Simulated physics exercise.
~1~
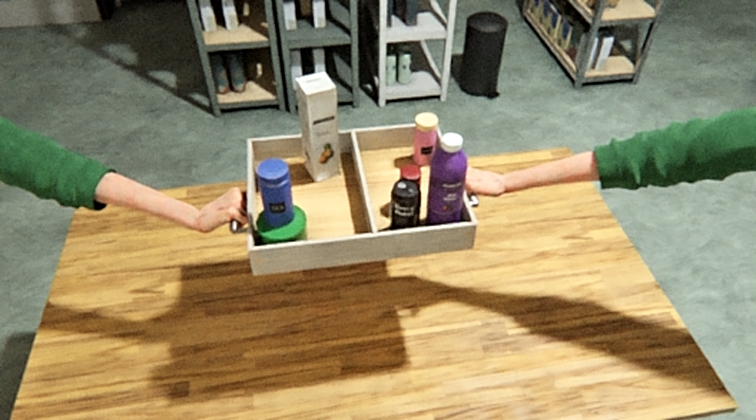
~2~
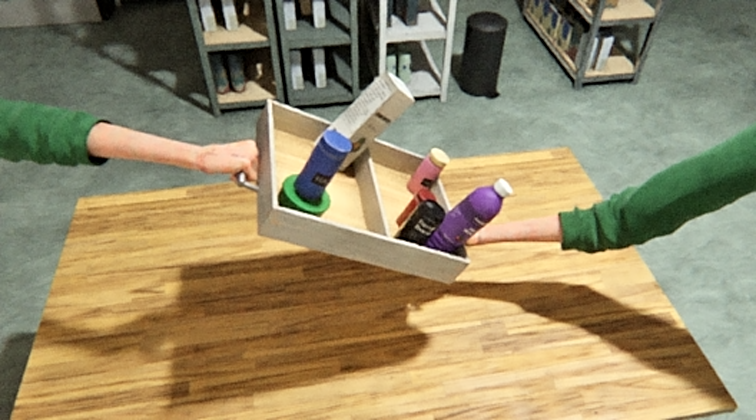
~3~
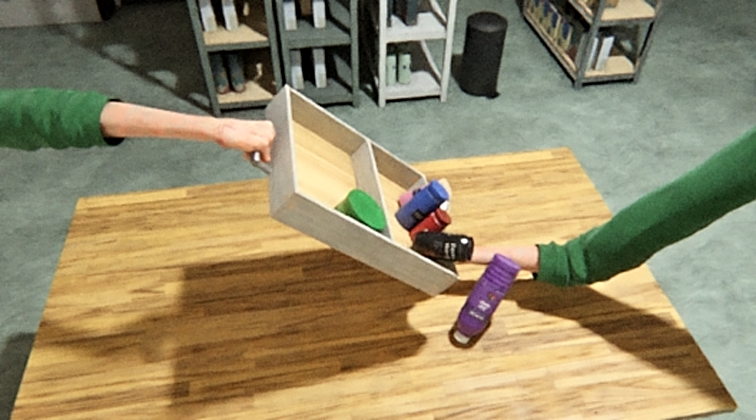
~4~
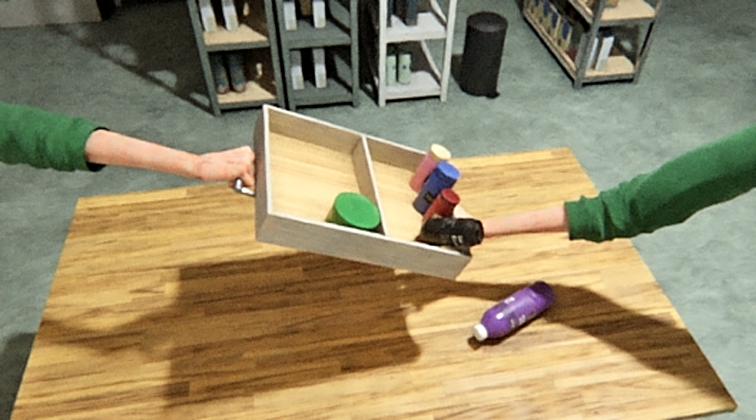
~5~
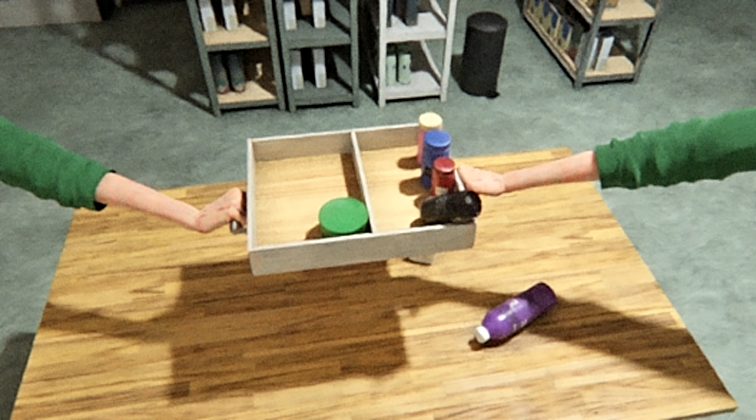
A held wooden crate tips right, spilling a purple bottle and white carton, then levels again.
